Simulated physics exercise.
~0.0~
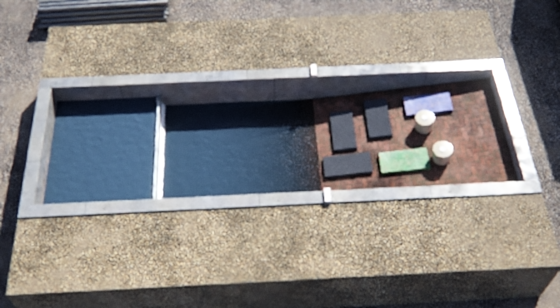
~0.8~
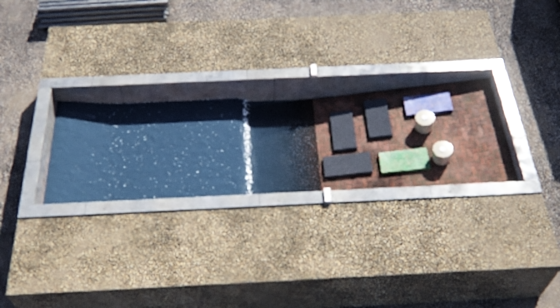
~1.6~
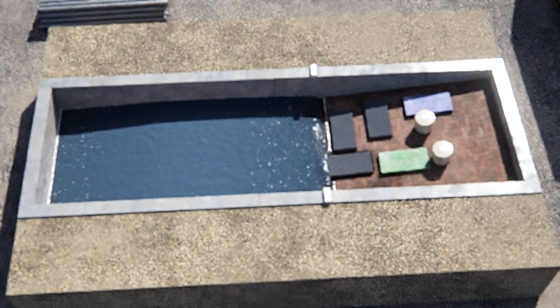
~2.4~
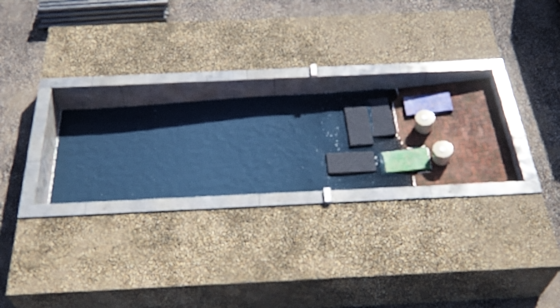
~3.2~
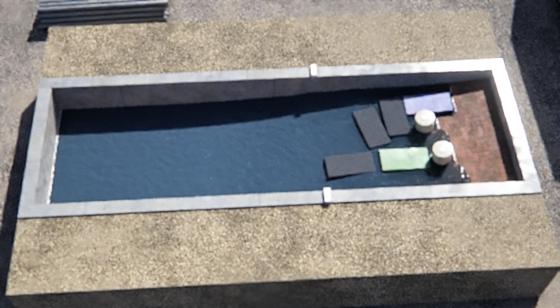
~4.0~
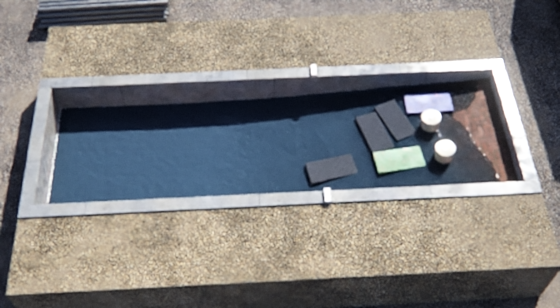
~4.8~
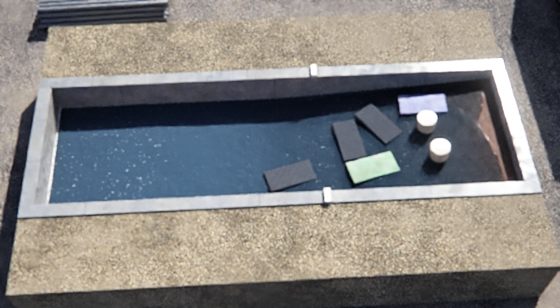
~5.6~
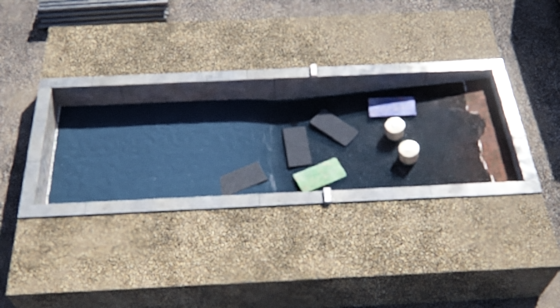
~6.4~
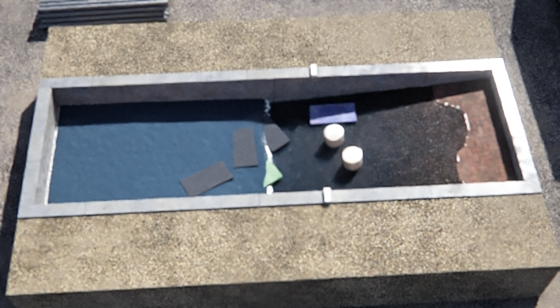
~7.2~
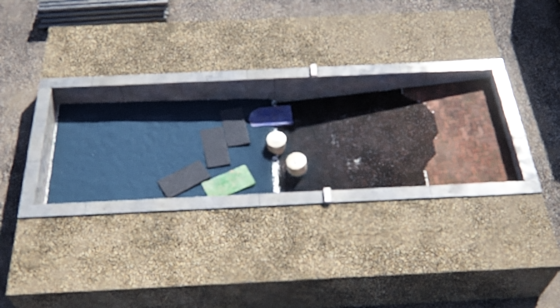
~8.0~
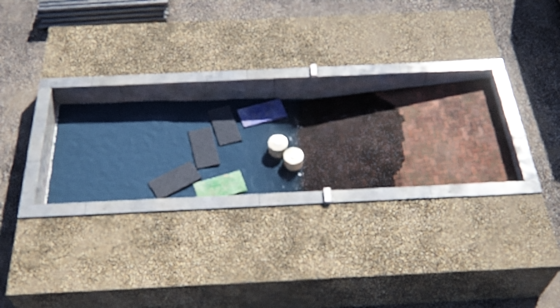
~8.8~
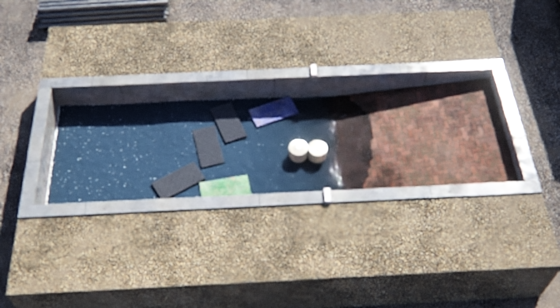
In a long walled basin, a divider on the left vanished and water surged right up the reddish slope, reaching dark, green and blue floats and two white tubs, then drained back, carrying them left until all sat in the water near the middle.
